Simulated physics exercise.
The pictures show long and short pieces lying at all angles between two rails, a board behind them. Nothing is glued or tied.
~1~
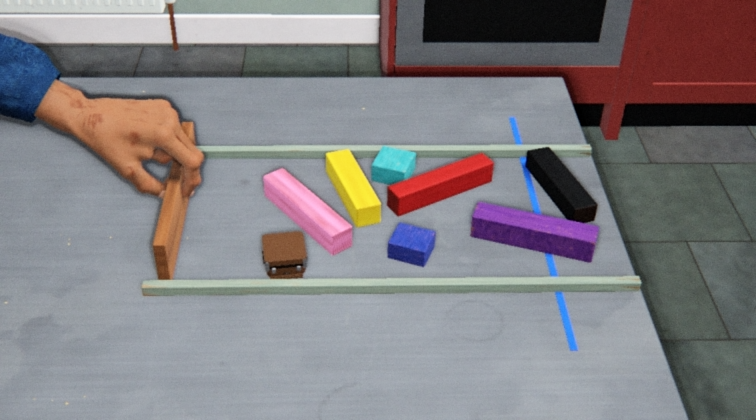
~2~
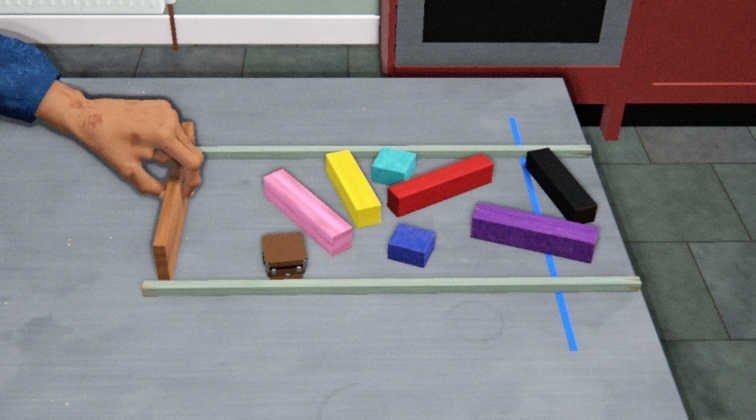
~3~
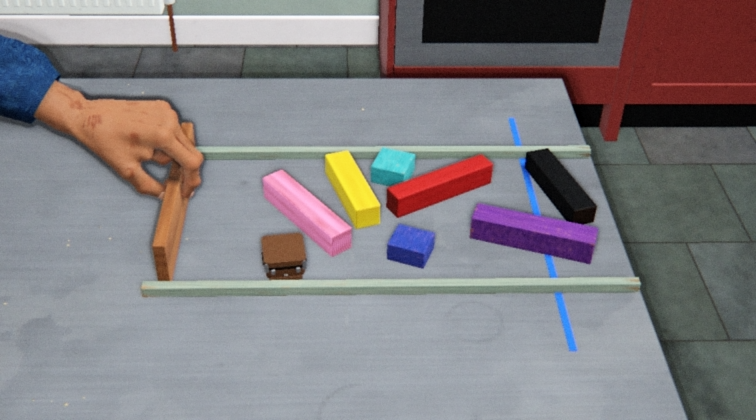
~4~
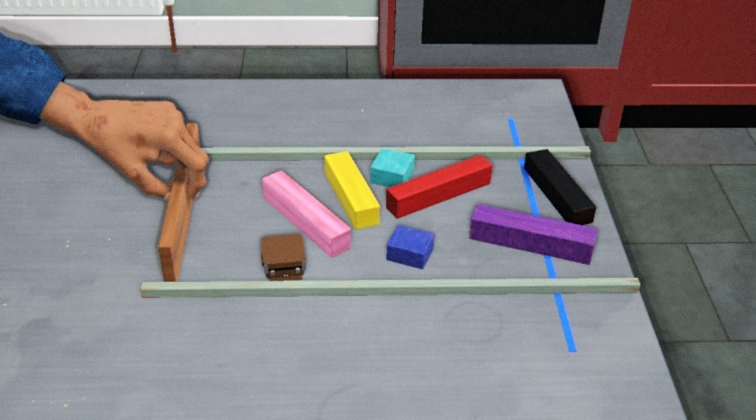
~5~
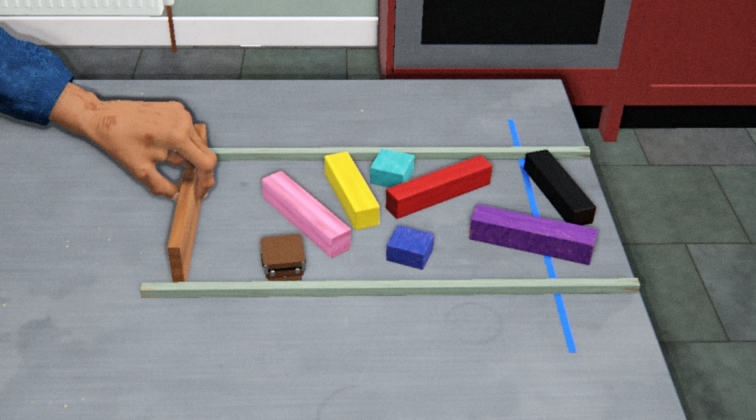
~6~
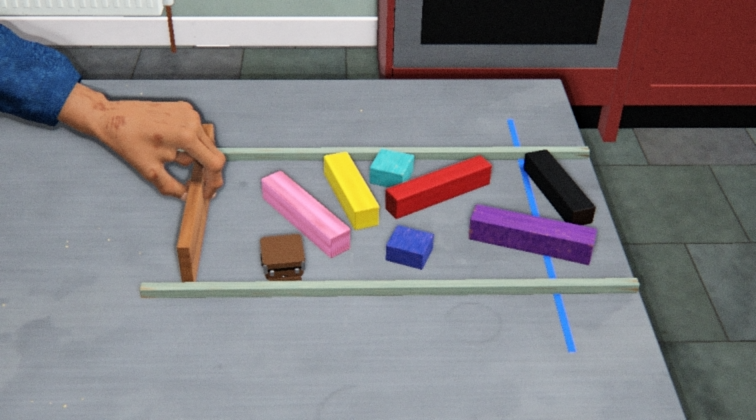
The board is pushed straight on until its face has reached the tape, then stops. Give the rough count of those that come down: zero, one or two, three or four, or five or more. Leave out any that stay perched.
Here the number that fall off is three or four.
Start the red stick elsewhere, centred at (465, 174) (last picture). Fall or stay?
The red stick falls.
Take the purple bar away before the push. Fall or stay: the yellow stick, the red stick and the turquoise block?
The yellow stick stays on; the red stick comes down; the turquoise block does not fall.
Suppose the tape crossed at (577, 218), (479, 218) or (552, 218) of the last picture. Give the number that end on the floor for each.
It would be 6, 0 and 3.
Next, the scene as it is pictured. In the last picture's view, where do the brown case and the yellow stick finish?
Near (570, 259) and (566, 180).
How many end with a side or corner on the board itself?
The number is 2.
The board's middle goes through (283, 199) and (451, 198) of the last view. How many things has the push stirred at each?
At the one place 2, at the other 8.
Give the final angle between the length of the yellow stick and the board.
Roughly 20° out of line.
Soon after, none off yet; black stick at rest near (558, 187); purple bar at rest near (532, 234); red stick at rest near (439, 186).
Then, none off yet; black stick moved a little near (571, 185); purple bar at rest near (532, 234); red stick moved about its own width near (507, 176).
Further on, none off yet; black stick moved a little near (603, 186); purple bar moved a little near (604, 239); red stick moved about its own width near (584, 172).
At rest, the number that fall off is three or four; fallen, red stick, purple bar and black stick.
